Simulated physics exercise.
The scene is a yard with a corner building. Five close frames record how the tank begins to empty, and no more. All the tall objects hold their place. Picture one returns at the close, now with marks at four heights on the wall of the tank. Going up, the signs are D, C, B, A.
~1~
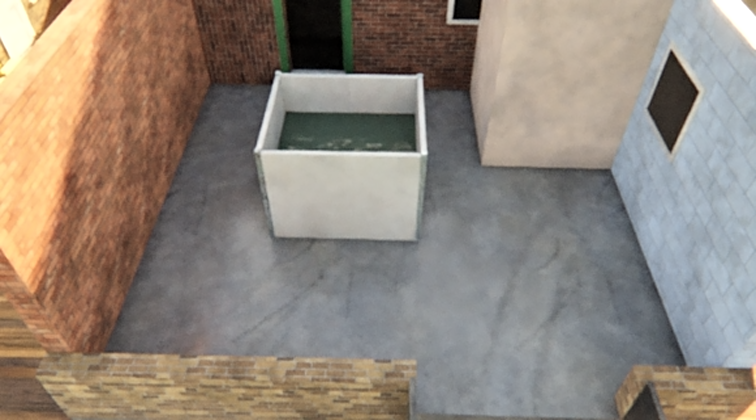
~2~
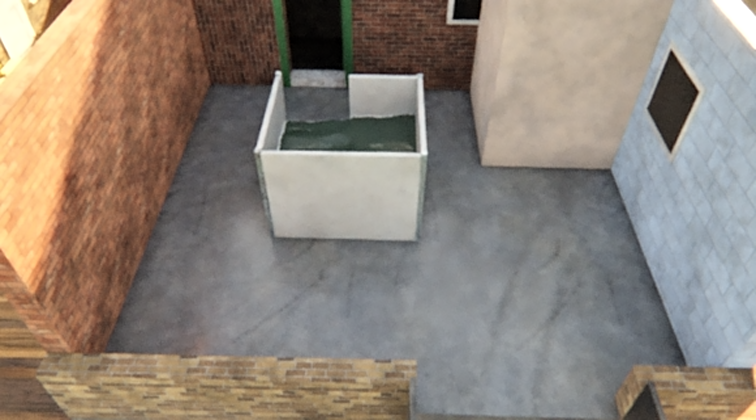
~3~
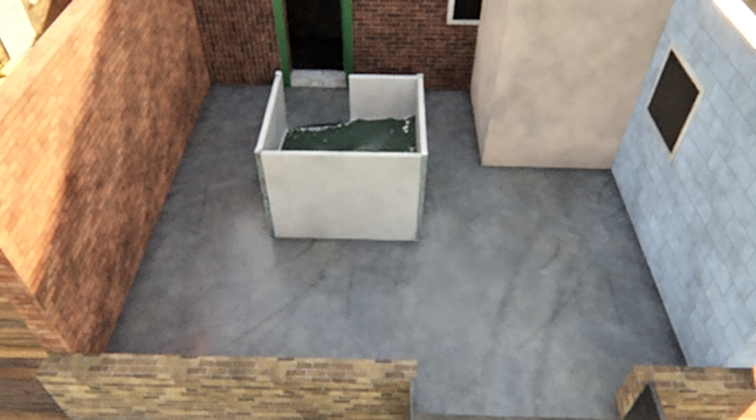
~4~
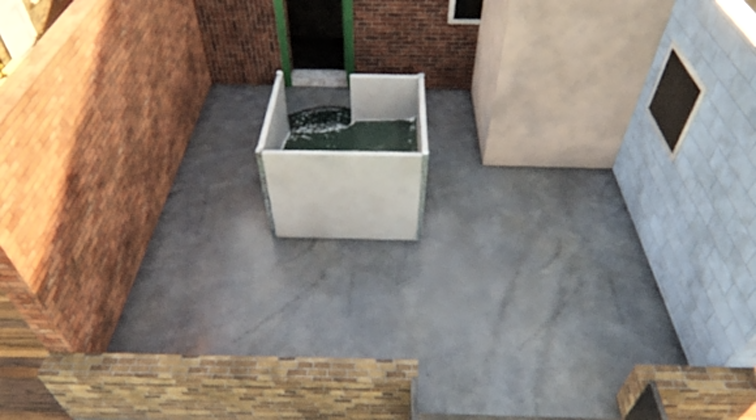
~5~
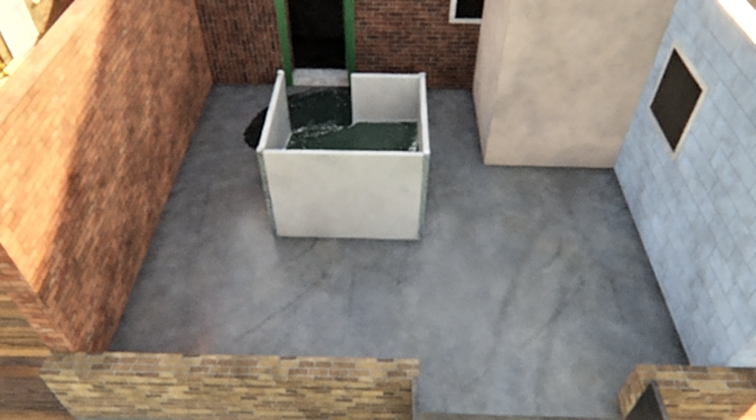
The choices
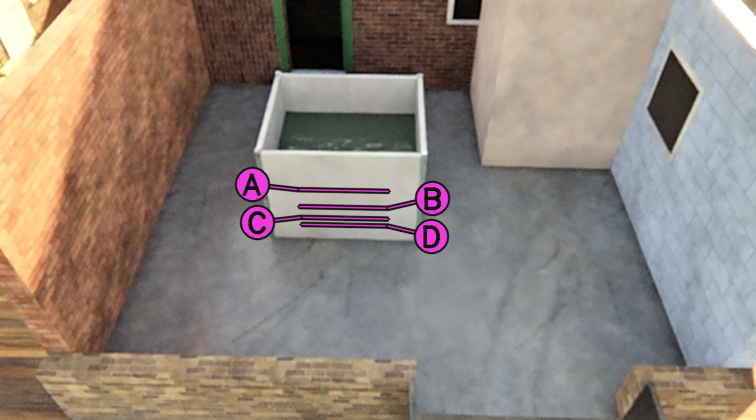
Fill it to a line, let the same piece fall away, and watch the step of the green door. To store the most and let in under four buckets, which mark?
C.
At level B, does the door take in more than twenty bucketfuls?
No, it does not.
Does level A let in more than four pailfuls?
Yes.
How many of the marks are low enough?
Two of the four.
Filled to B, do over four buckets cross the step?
Yes.
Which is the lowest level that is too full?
That is level B.
In magenta, A at (342, 190); B at (343, 207); C at (344, 218); D at (344, 225); from the bottom up D, C, B, A.
With A, dozens of bucketfuls pour in.
With B, about 8 bucketfuls get in.
With C, a splash gets over, under a bucket.
With D, nothing gets over.
